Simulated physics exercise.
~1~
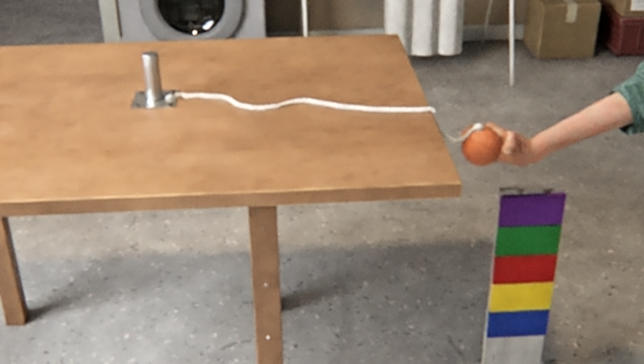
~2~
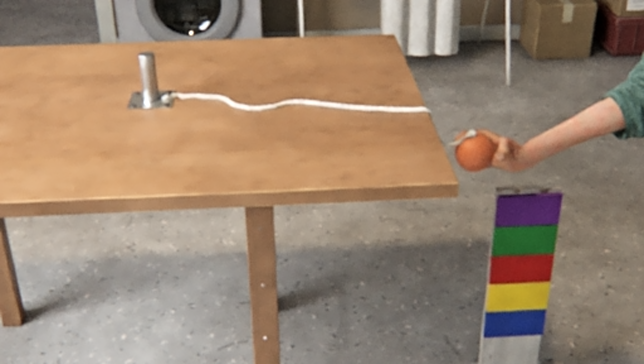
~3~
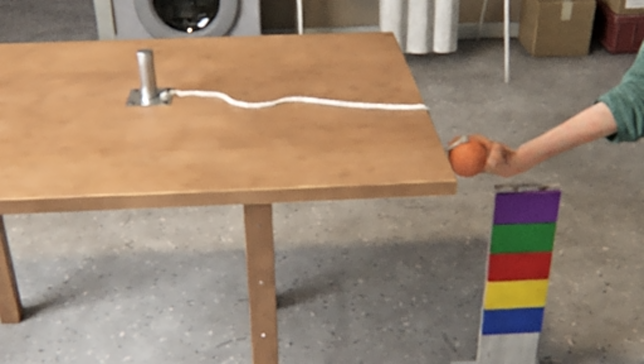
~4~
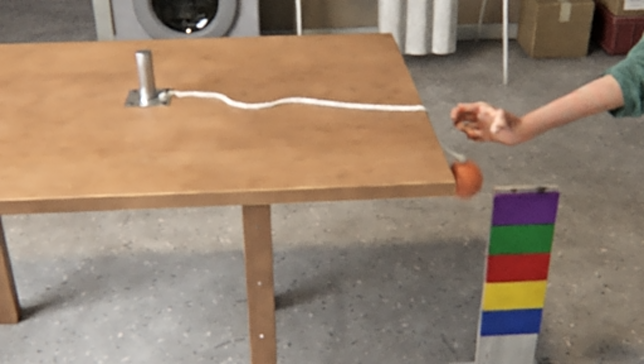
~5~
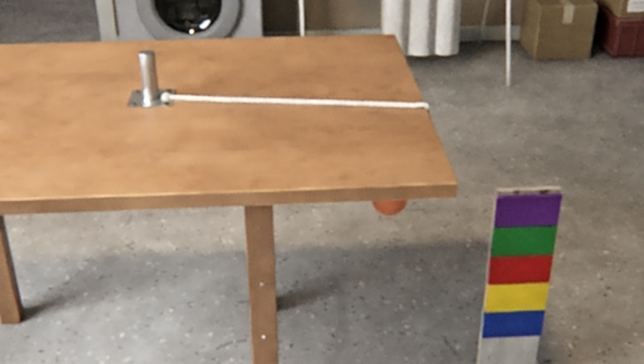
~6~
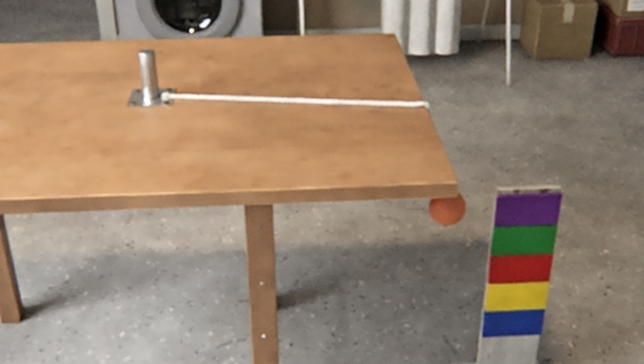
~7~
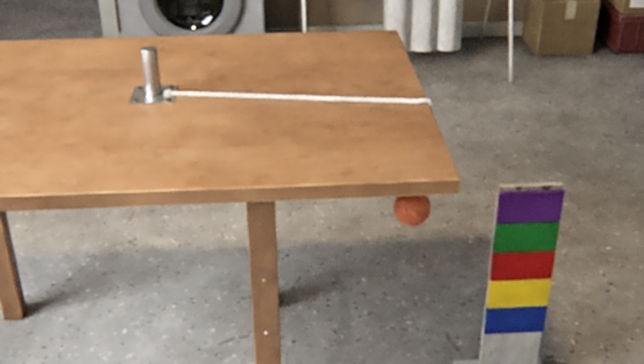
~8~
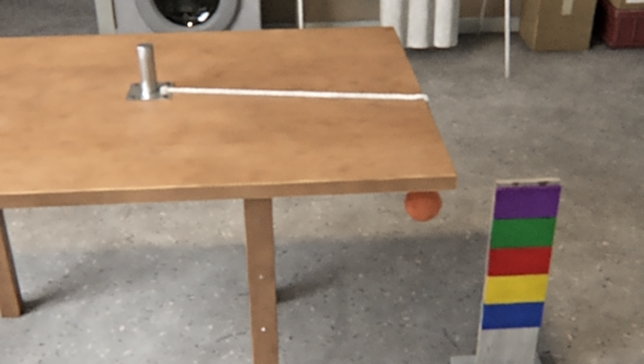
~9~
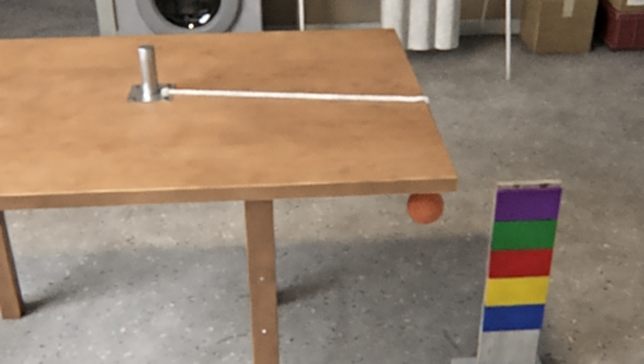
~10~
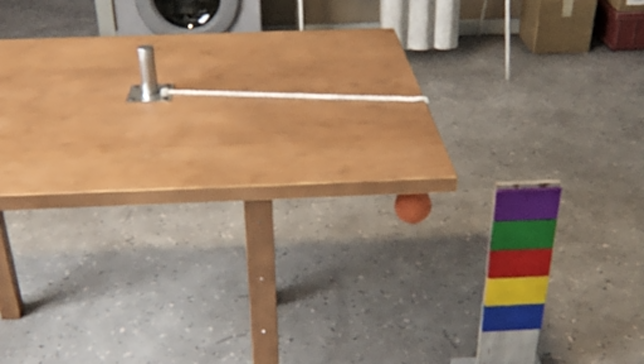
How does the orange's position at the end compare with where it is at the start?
At the start the orange is held up beyond the right edge of the table, above the striped board. By the end it is lower and farther left, hanging just under the table's edge, level with the purple band.
